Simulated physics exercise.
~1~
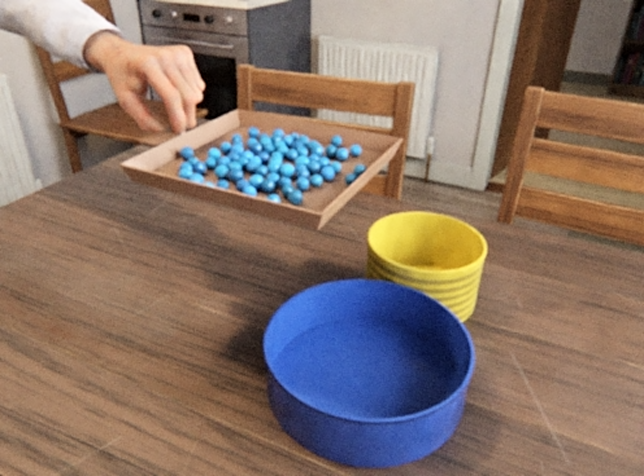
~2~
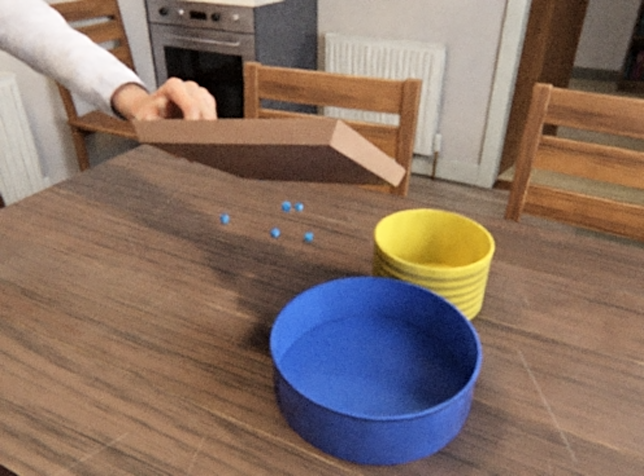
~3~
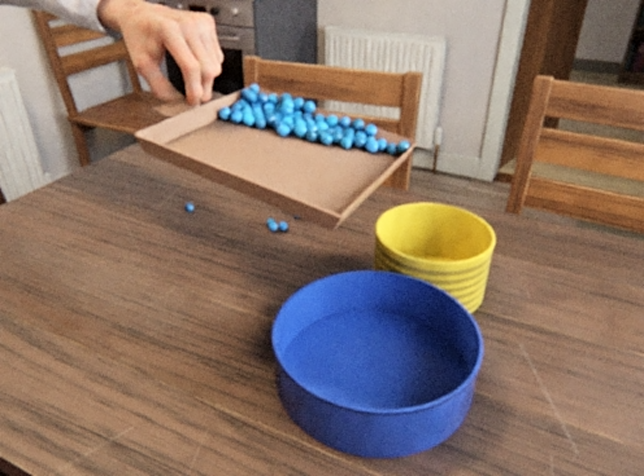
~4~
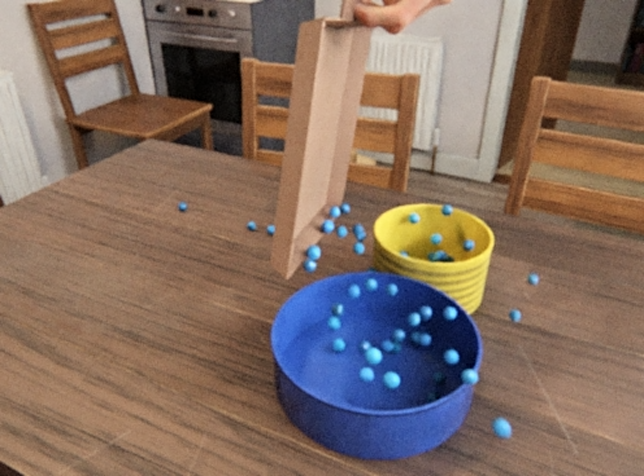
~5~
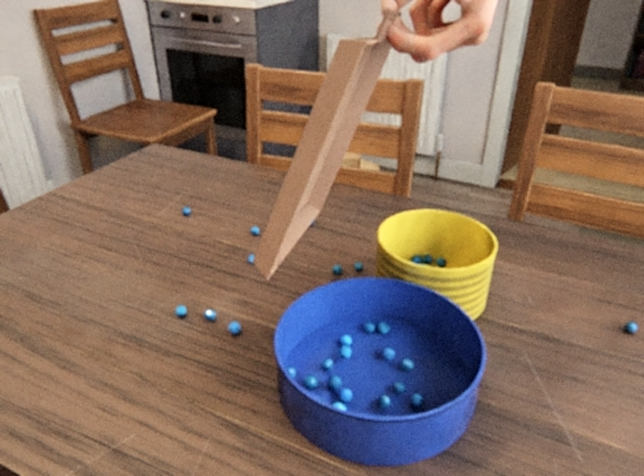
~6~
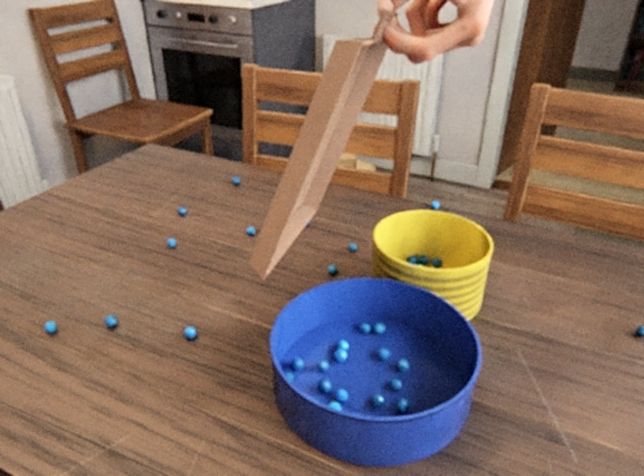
A hand holds a shallow brown tray of bright blue balls above a dark wooden table, seen from slightly above in a kitchen with chairs, a radiator and an oven behind. A large blue pot stands in front, with a smaller yellow pot behind it to the right. The tray tips, dropping a few balls onto the table, then comes back level with most still aboard. It then tilts steeply to the right, spilling balls into both pots and across the table. Finally the emptied tray hangs still, with balls in both pots and others scattered on the tabletop.
